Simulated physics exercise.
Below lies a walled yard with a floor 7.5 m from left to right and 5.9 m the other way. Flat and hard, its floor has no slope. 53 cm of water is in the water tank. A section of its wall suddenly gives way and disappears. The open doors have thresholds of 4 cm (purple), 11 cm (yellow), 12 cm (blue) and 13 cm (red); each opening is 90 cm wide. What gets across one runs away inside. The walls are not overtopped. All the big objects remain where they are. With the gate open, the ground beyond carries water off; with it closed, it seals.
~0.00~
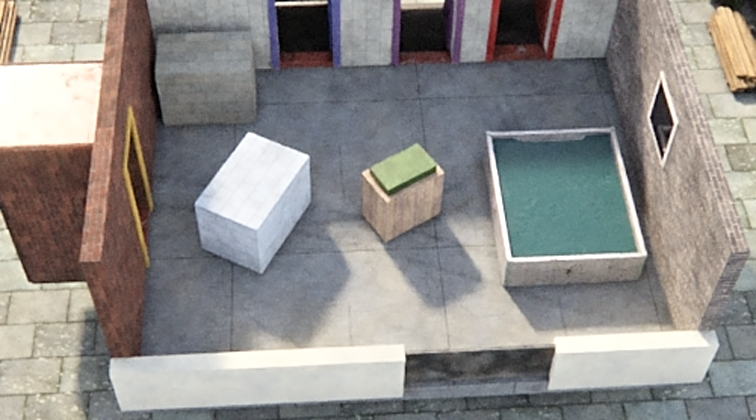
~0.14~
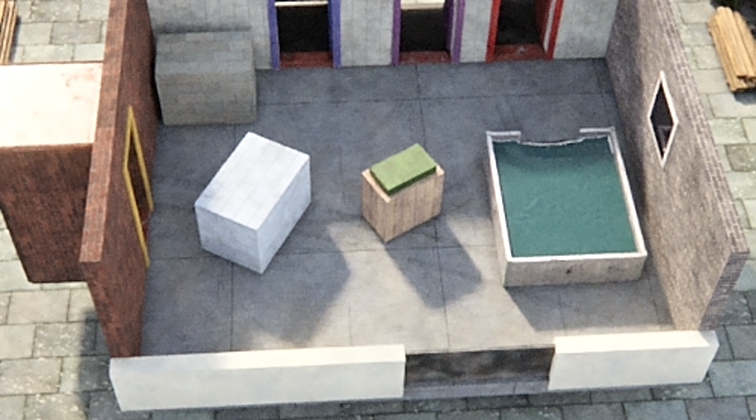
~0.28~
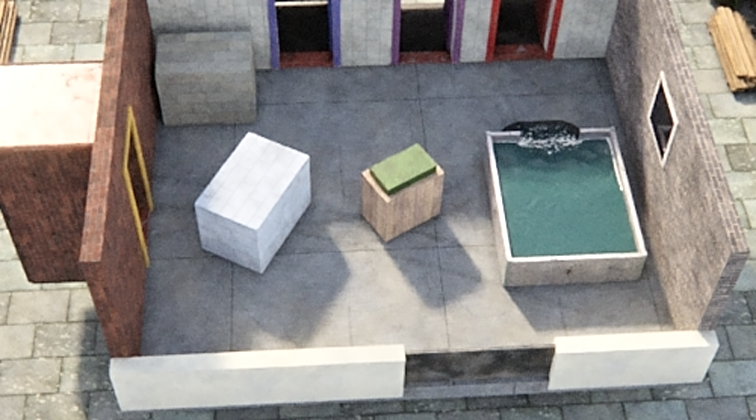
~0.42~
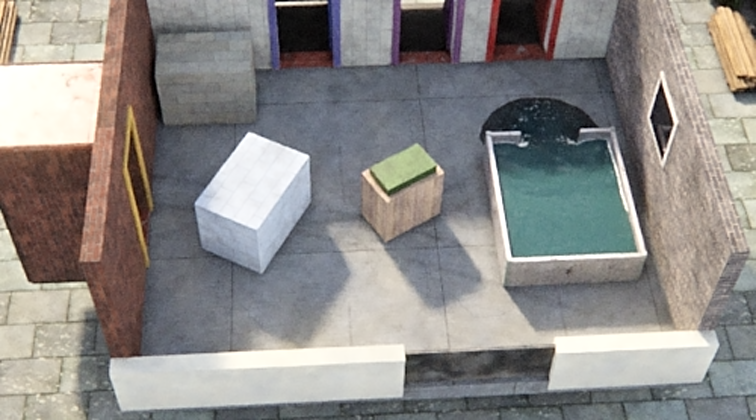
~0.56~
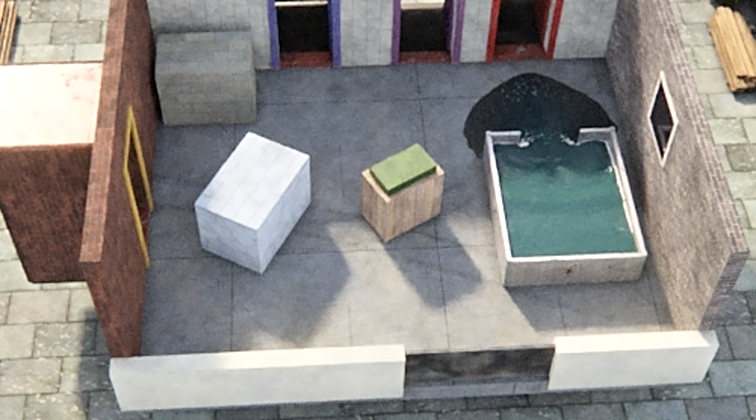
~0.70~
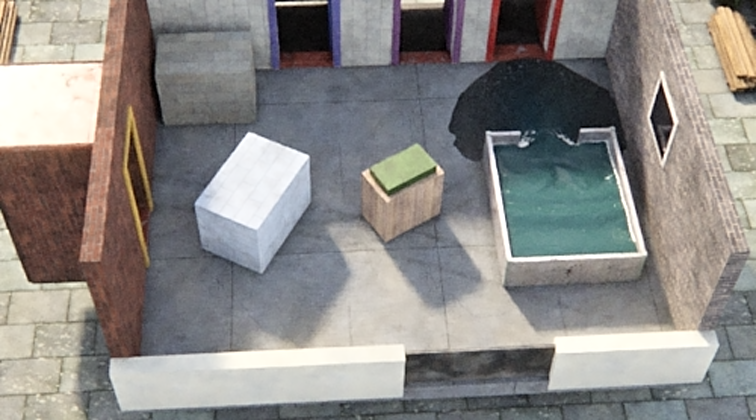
Water pours through a gap in the far side of a pale-walled tank of green water at the right of a walled yard, spreading in a widening dark patch across the grey floor behind it toward the red-framed doorway.
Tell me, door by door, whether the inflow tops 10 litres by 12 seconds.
At the purple door it tops it; at the yellow door it falls short; at the blue door it falls short; at the red door it tops it.
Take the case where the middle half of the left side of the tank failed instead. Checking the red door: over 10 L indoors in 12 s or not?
At the red door the limit is not exceeded.
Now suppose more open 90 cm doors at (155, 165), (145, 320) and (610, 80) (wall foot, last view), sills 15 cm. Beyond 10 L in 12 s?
Less, less, more.
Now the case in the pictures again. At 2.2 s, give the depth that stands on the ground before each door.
In cm: Purple 11, yellow 0, blue 1, red 28.
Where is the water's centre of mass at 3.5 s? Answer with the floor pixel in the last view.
I'd put it close to (530, 163).
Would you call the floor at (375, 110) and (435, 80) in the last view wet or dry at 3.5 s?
I'd call them drenched and then drenched.
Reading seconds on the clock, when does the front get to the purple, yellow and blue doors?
Purple: 1.3 s; yellow: 6.0 s; blue: 2.4 s.
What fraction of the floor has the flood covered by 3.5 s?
About 30 per cent.
After 1.4 s water covers 15 % of the floor and is deepest (36 cm) near (603, 62); purple door 6 cm at the sill, 0 L in, yellow door not reached, blue door not reached, red door 12 cm at the sill, 35 L in.
After 2.2 s water covers 20 % of the floor and is deepest (30 cm) near (518, 65); purple door 11 cm at the sill, 15 L in, yellow door not reached, blue door not reached, red door 28 cm at the sill, 90 L in.
After 3.5 s water covers 30 % of the floor and is deepest (22 cm) near (518, 65); purple door 9 cm at the sill, 47 L in, yellow door not reached, blue door 5 cm at the sill, 0 L in, red door 21 cm at the sill, 171 L in.
After 7.0 s water covers 55 % of the floor and is deepest (14 cm) near (172, 77); purple door 7 cm at the sill, 87 L in, yellow door 6 cm at the sill, 0 L in, blue door 4 cm at the sill, 0 L in, red door 13 cm at the sill, 221 L in.
After 12.0 s water covers 90 % of the floor and is deepest (8 cm) near (272, 183); purple door 5 cm at the sill, 105 L in, yellow door 6 cm at the sill, 0 L in, blue door 8 cm at the sill, 0 L in, red door 8 cm at the sill, 222 L in.
